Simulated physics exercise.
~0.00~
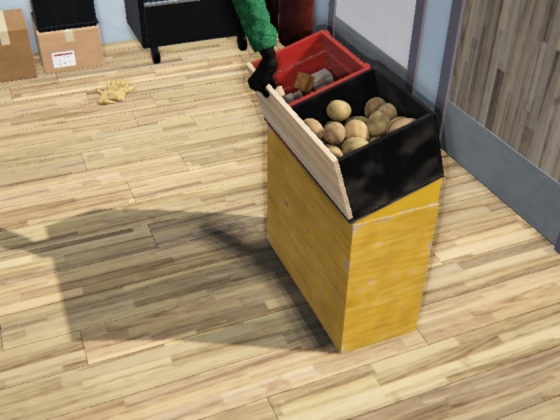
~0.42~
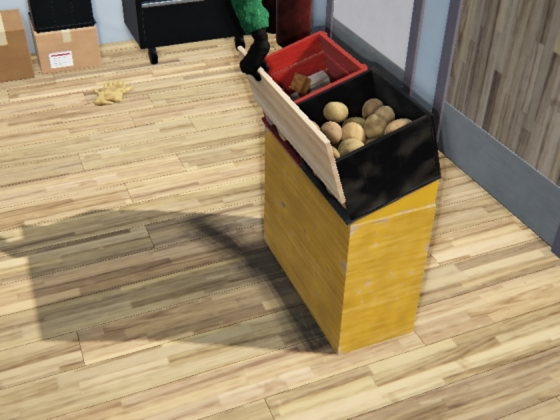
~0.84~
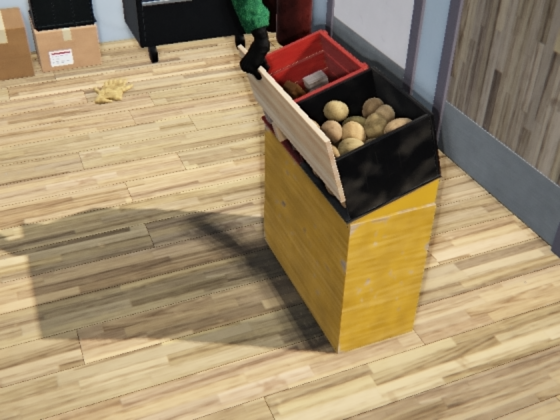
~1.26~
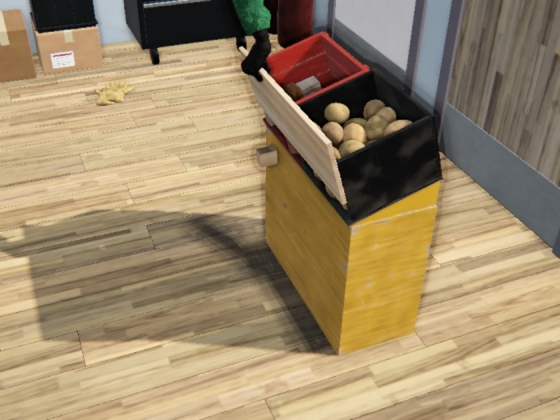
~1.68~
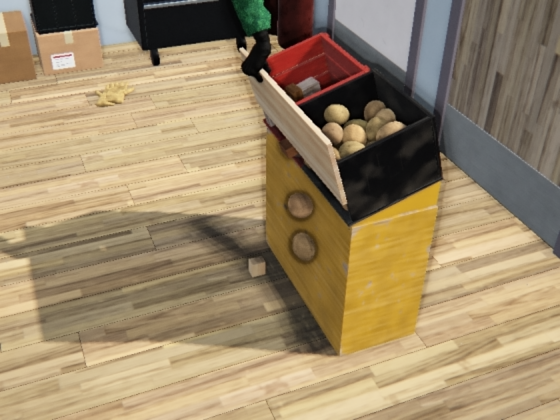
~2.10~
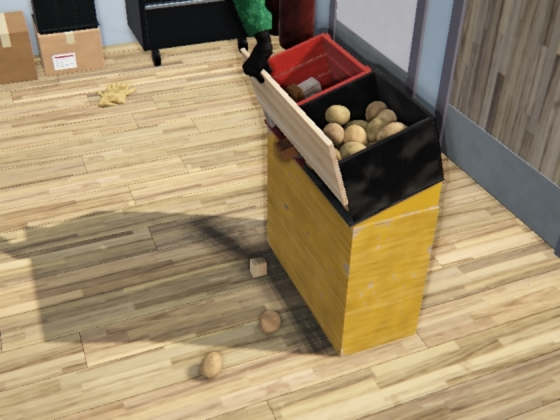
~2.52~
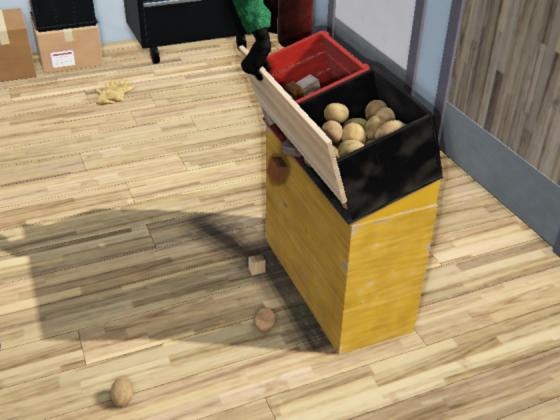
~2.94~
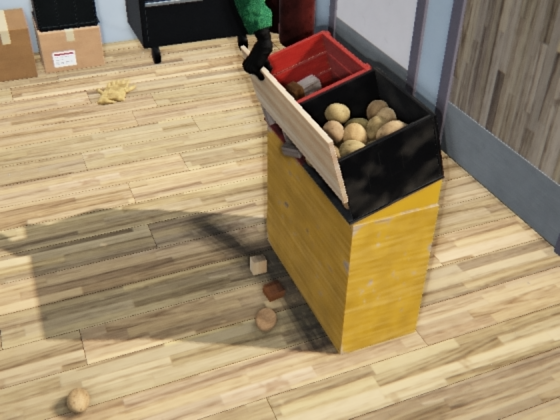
On a wooden floor, a few balls and blocks drop from two raised bins.
